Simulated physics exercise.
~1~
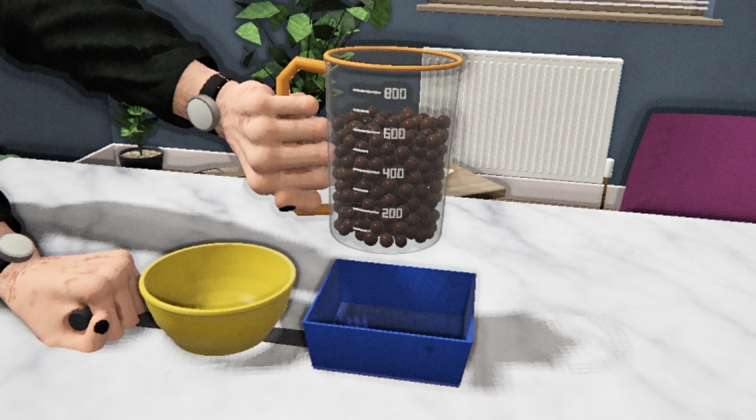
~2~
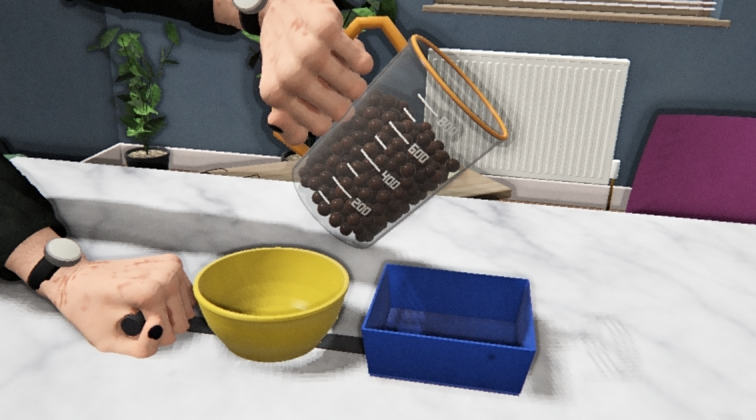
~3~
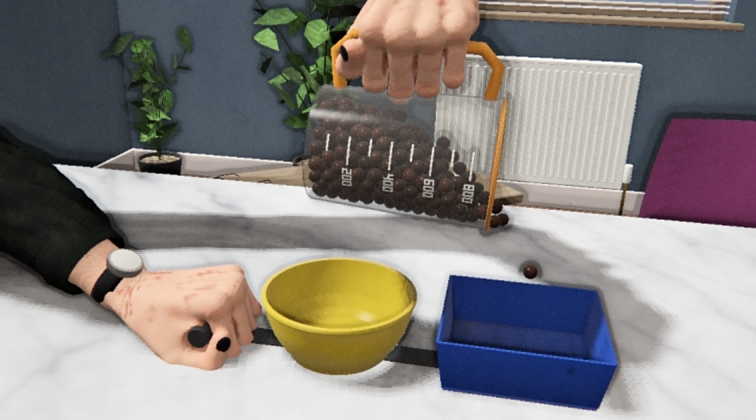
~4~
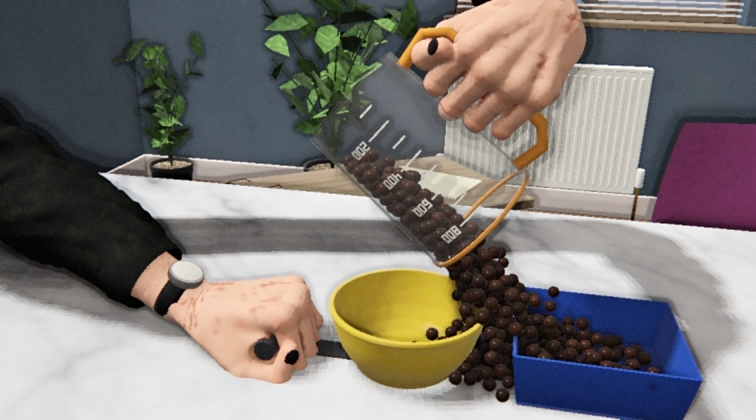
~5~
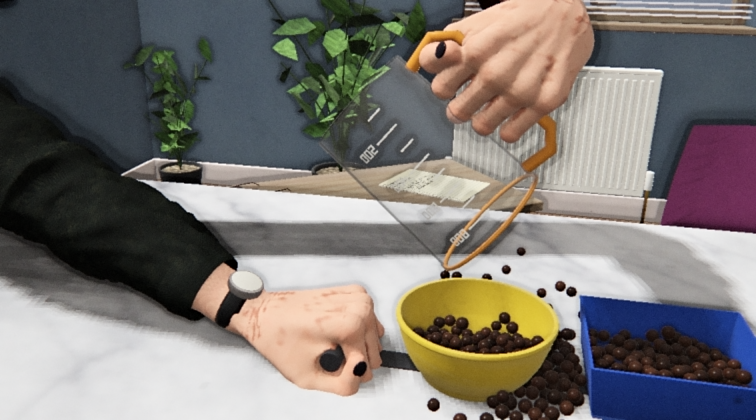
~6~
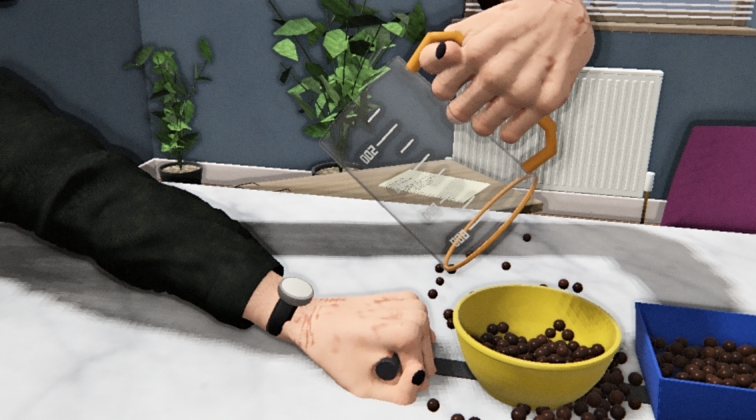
The clip shows one hand sliding a joined yellow bowl and blue tin rightward while another tips a clear jug of dark brown balls, which spill into the tin, then the bowl, and onto the table, leaving the jug empty and balls scattered around both containers.
